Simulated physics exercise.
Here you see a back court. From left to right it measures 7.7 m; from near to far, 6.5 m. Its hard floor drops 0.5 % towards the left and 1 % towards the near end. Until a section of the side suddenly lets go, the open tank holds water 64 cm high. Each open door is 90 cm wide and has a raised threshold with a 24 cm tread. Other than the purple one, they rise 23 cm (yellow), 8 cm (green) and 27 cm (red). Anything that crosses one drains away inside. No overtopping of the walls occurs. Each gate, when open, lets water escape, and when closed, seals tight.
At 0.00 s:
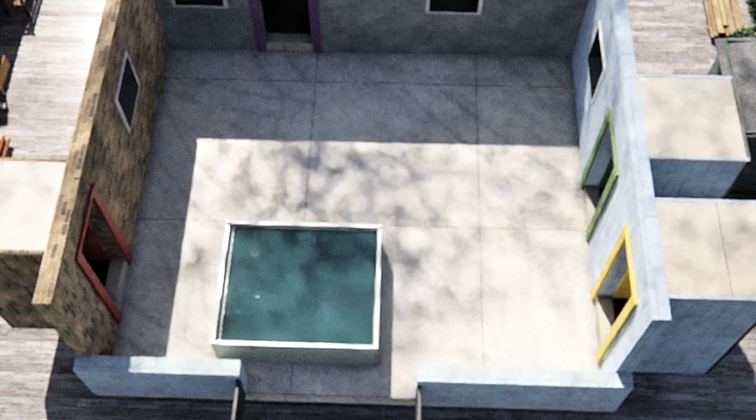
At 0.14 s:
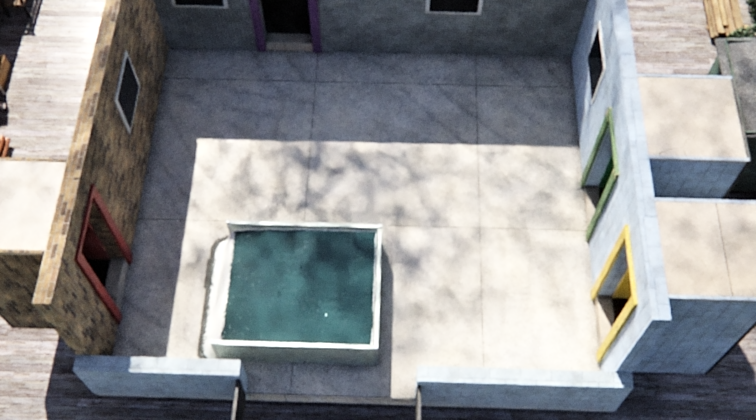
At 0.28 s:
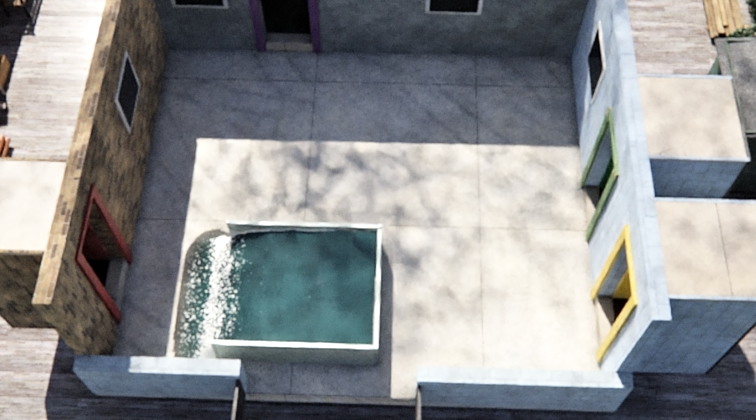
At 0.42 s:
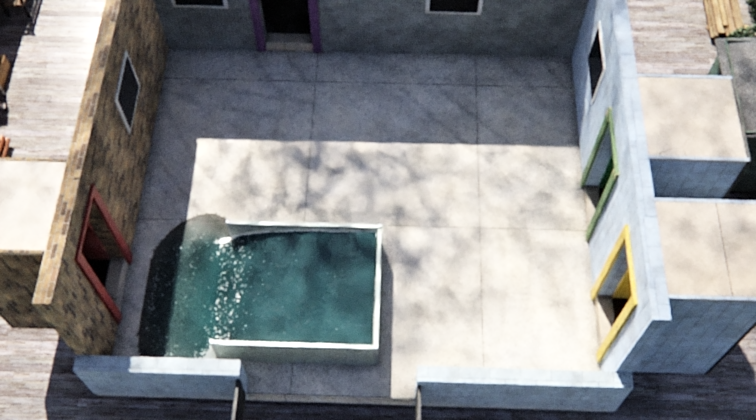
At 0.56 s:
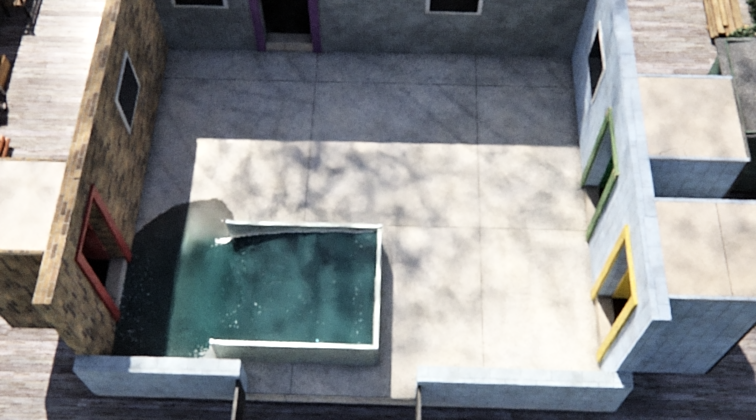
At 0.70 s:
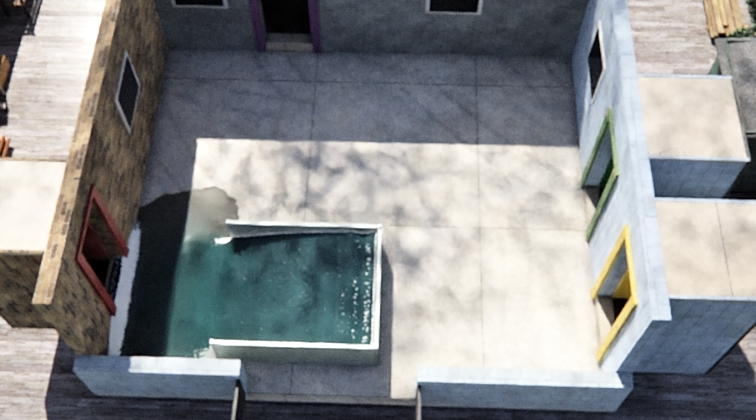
The clip shows a walled courtyard from above with a square open tank of still water; its left side opens, and water pours out, foaming briefly, and spreads leftward across the pale floor to the wall with the red-framed door.
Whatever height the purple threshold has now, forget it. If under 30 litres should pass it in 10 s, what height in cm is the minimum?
The minimum is around 9 cm.
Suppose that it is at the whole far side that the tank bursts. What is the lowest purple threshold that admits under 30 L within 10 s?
At least roughly 22 centimetres tall.
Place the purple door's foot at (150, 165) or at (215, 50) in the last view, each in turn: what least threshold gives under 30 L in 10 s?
In turn: Roughly 8.0 cm, roughly 17 cm.
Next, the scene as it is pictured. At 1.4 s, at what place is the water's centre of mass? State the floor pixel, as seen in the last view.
Approximately (240, 302).
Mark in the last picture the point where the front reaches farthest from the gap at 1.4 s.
The farthest wet point sits near (152, 143).
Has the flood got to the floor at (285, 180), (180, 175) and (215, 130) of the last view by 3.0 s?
In order: Untouched, soaked, soaked.
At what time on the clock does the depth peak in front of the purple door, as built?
Near 4.0 seconds.
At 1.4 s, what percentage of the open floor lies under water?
Some 15 per cent of it.
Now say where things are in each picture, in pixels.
In the first picture, still water, 64 cm deep, in the open tank at (300, 284); the purple door at (285, 15) is dry.
In the second picture, the gap is at (227, 292), the front 0.3 m out at (204, 355); the back of the open tank holds 64 cm.
In the third picture, the front is at (179, 347), 0.7 m from the gap at (228, 294); 1.5 m2 of floor is wet, 64 cm left at the back.
In the fourth picture, the front is at (144, 328), 1.3 m from the gap at (228, 294); 3.1 m2 of floor is wet, 64 cm left at the back.
In the fifth picture, the front is at (113, 356), 1.7 m from the gap at (228, 294); 4.6 m2 of floor is wet, 63 cm left at the back.
In the sixth picture, the gap is at (228, 294), the front 1.9 m out at (109, 307); the back of the open tank holds 57 cm; the purple door at (285, 15), 5.2 m from the gap, is still 3.7 m from the nearest water.
After 1.4 s water covers 15 % of the floor, deepest (52 cm) near (109, 374); it has not reached the purple door.
After 3.0 s water covers 30 % of the floor, deepest (36 cm) near (109, 374); it has not reached the purple door.
After 10.0 s water covers 95 % of the floor, deepest (14 cm) near (109, 374); 4 cm at the purple door, 0 litres in over its 22 cm threshold.
At the purple door as built, the water arrived by 3.3 s and peaked near 17 cm at 4.2 s.
Run again over the same 10 s with other heights there, 51 litres in over 7 cm, 16 litres over 11 cm. The limit of 30 litres is kept from about 9 cm up.
